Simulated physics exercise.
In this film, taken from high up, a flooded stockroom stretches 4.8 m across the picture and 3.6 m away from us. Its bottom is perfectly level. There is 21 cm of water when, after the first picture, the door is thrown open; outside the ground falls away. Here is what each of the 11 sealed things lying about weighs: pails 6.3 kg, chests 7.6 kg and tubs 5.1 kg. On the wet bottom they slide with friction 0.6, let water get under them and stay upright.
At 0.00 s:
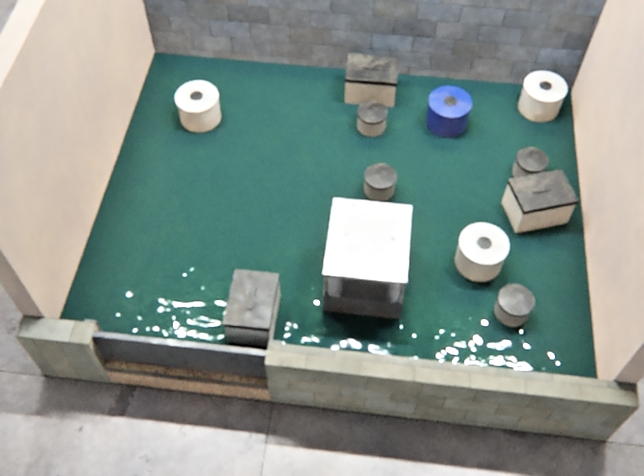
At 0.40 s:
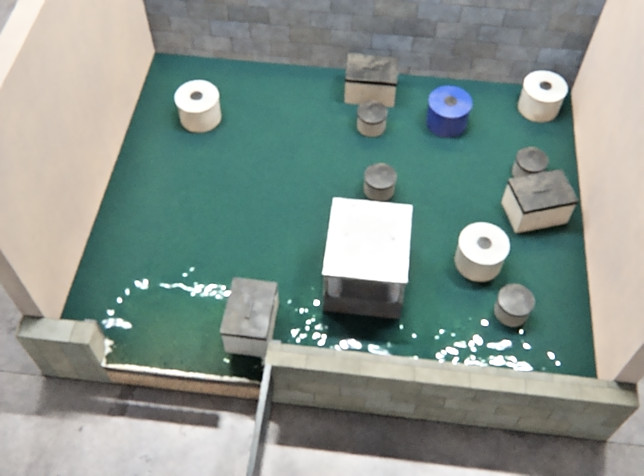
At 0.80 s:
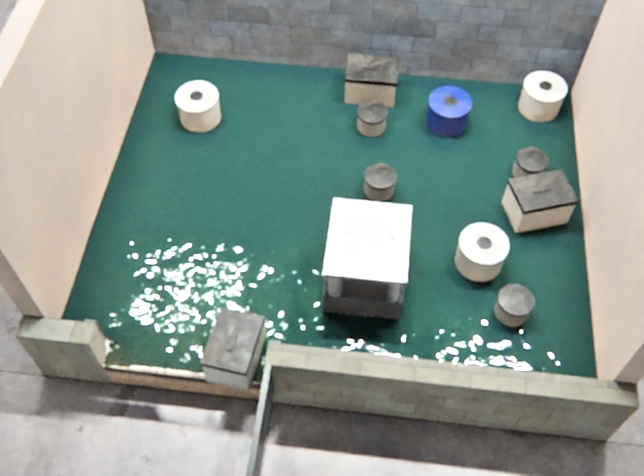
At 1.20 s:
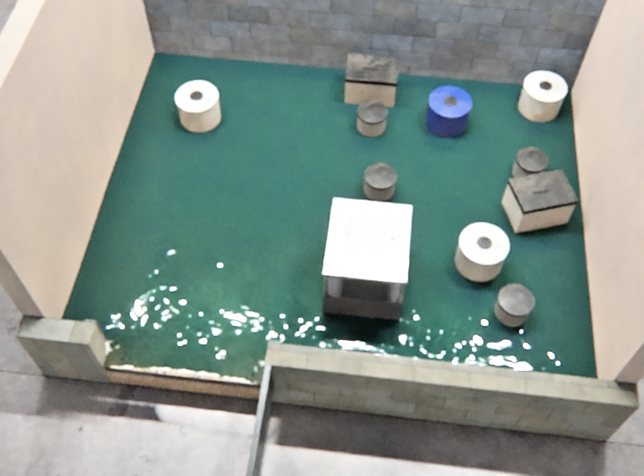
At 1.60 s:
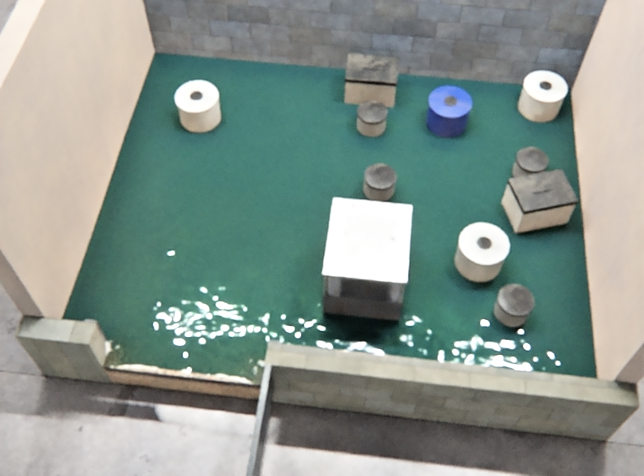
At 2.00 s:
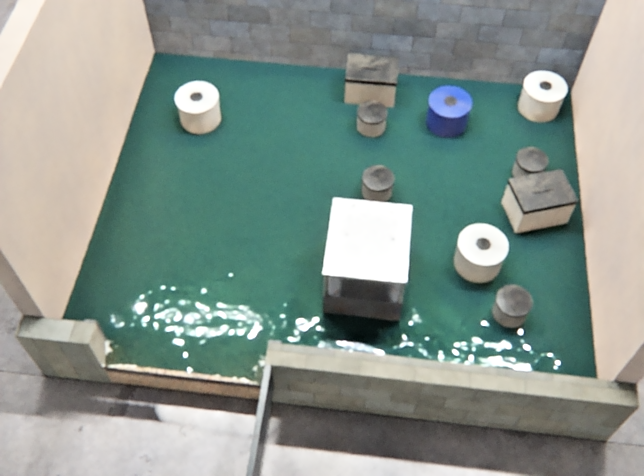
A big pale block stood among chests and tubs in a flooded stockroom as the door swung open at the front; a nearby grey-topped chest slid out through the gap, while the others barely moved.
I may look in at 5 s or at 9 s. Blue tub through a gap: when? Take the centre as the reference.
After the second time, or never.
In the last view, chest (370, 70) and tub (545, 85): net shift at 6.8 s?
First: 60 cm. Second: 20 cm.
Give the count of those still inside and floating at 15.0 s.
My tally comes to 7.
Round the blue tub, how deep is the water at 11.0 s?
About 12 cm.
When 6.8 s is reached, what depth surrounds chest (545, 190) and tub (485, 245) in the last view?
Some 14 cm at the first, some 14 cm at the second.
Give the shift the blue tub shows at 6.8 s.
I'd put it at around 60 cm.
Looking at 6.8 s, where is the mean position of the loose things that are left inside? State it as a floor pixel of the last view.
Near (381, 196).
After 3.0 s the blue tub is near (448, 104), 0.0 m from its start, afloat; 1 of 11 are out; 10 afloat.
After 6.8 s the blue tub is near (395, 107), 0.6 m from its start, afloat; 1 of 11 are out; 10 afloat.
After 11.0 s the blue tub is near (382, 122), 0.8 m from its start, afloat; 2 of 11 are out; 9 afloat.
After 15.0 s the blue tub is near (337, 122), 1.2 m from its start, afloat; 4 of 11 are out; 7 afloat.
